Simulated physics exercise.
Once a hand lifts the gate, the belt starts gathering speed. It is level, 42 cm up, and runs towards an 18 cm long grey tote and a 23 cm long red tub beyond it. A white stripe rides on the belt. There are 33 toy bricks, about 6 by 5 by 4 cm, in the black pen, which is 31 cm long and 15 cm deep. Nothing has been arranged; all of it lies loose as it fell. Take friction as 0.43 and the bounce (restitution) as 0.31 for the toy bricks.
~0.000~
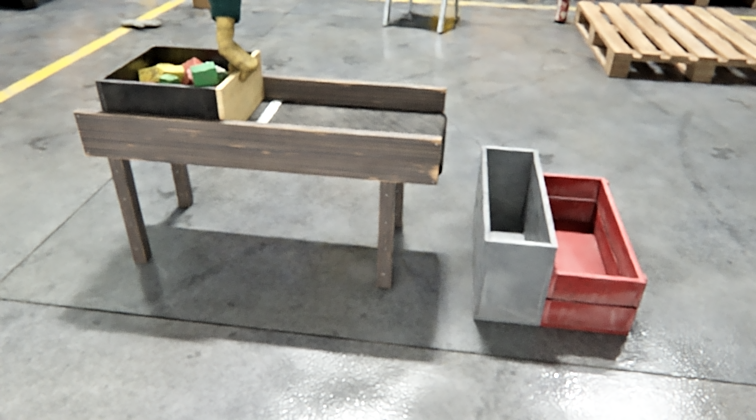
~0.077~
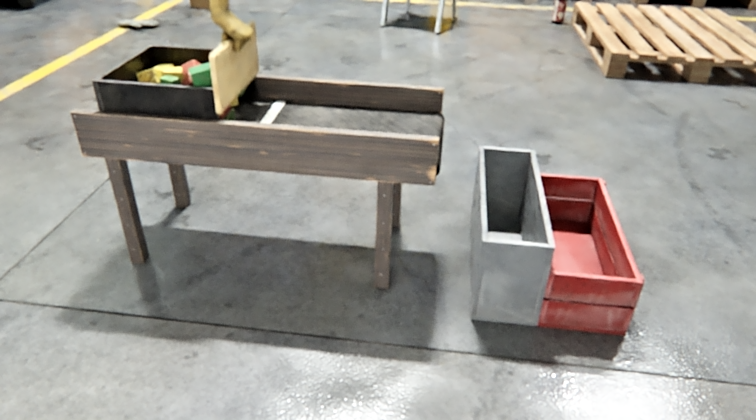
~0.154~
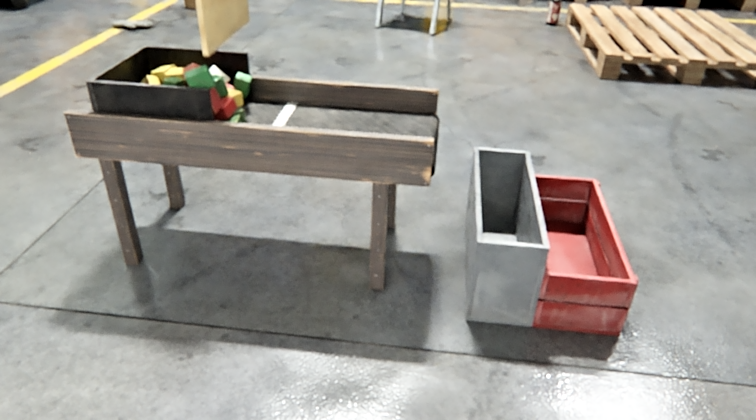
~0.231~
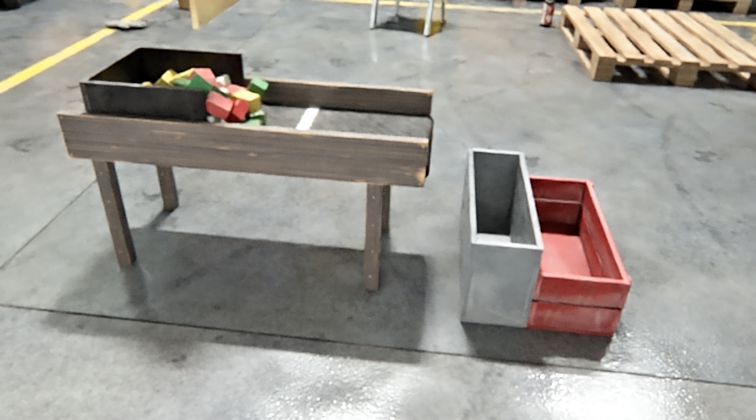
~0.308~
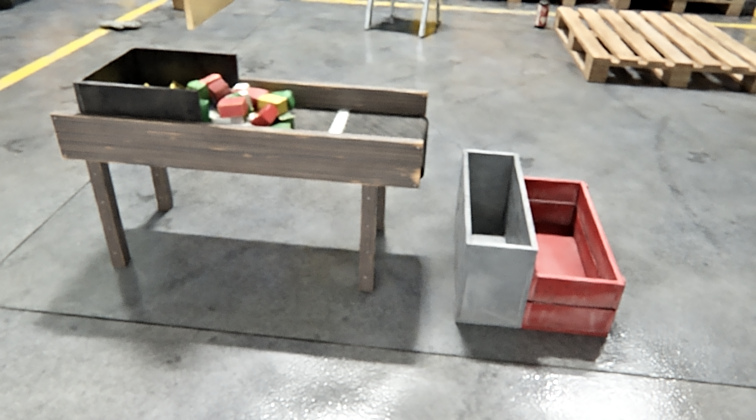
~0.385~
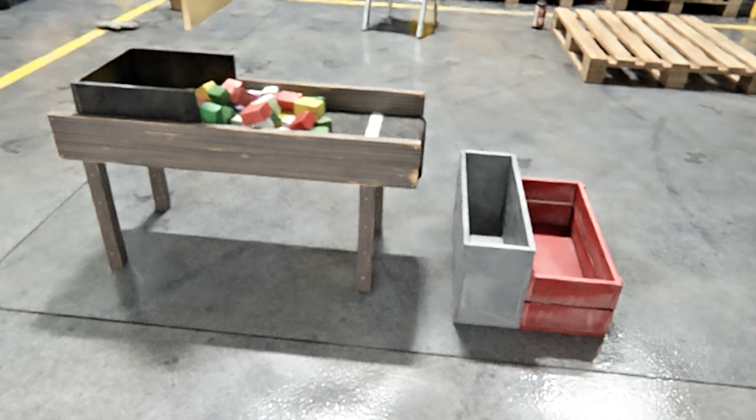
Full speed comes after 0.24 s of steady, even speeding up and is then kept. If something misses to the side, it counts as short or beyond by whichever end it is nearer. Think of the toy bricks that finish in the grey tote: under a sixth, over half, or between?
Into the grey tote go the bulk of them.
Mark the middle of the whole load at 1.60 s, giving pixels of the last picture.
I'd place it about (487, 253) in the last view.
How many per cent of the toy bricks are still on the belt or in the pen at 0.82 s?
About 20 %.
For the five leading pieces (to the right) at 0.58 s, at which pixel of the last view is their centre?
I'd say near (412, 128).
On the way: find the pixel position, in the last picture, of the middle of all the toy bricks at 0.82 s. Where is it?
Around (464, 141).
After 0.58 s, 1 still in the black pen and 32 on the belt.
After 0.82 s, 5 in the grey tote, 7 on the belt and 21 in the air.
After 1.16 s, 27 in the grey tote, 4 in the red tub and 2 in the air.
When it is over (at 1.60 s), 28 in the grey tote and 5 in the red tub. Asked share, 28 of 33, 85 per cent.
